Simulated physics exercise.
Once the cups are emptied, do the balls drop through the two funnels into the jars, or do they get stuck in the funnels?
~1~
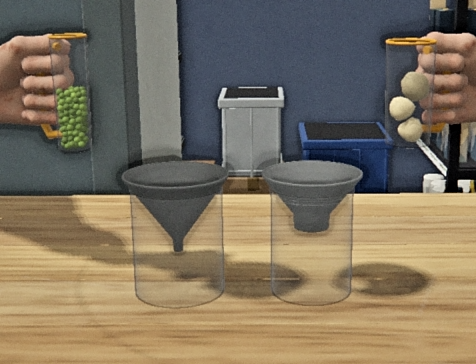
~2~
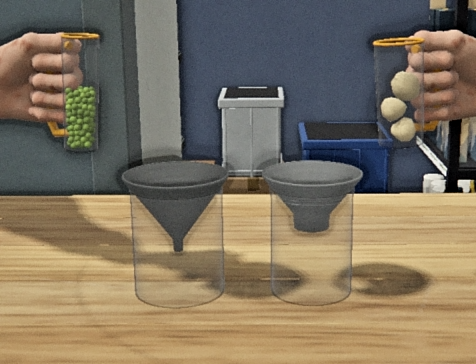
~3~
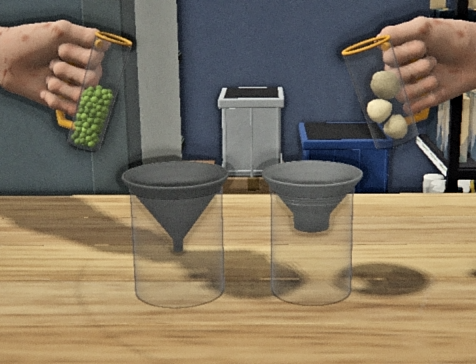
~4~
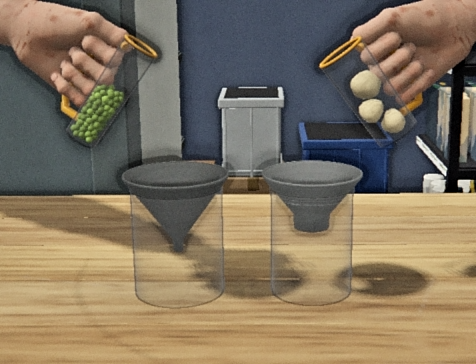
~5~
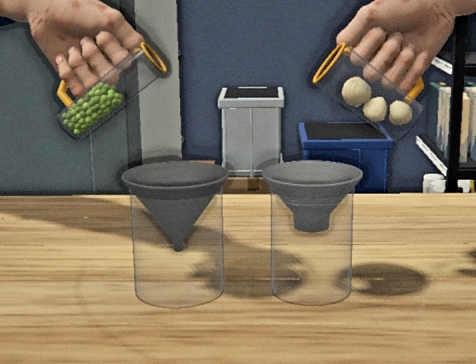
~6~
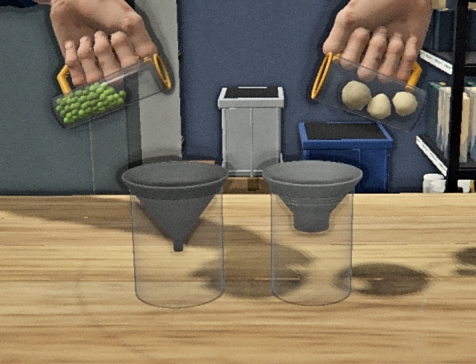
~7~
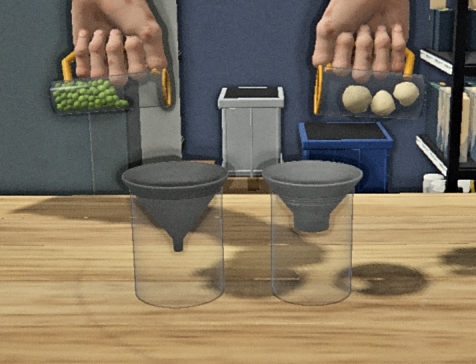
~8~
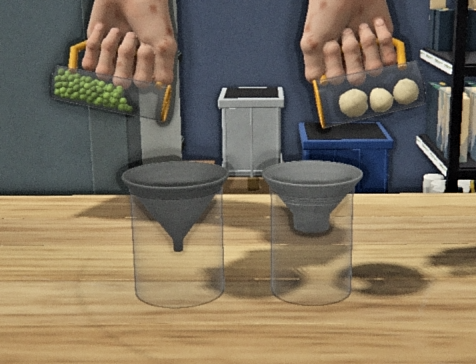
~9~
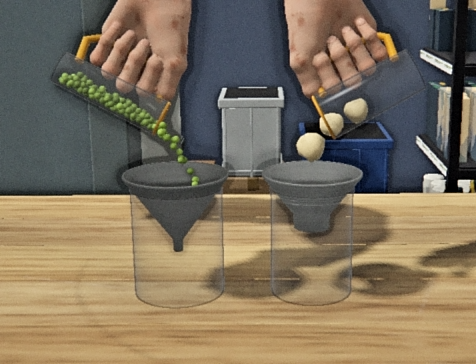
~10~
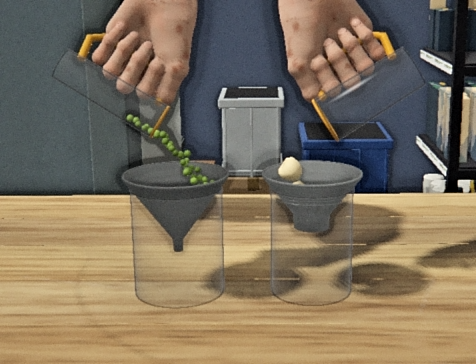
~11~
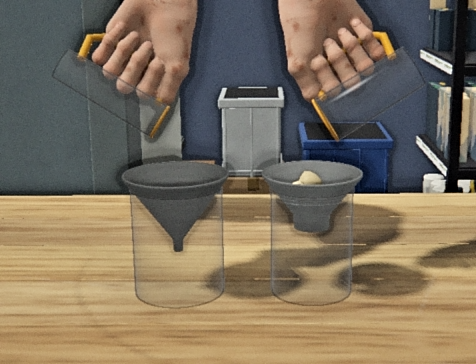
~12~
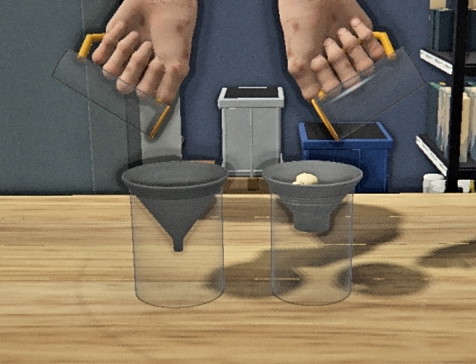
They get stuck in both funnels. No green balls come out of the left one and no pale balls come out of the right one, so both jars stay empty.
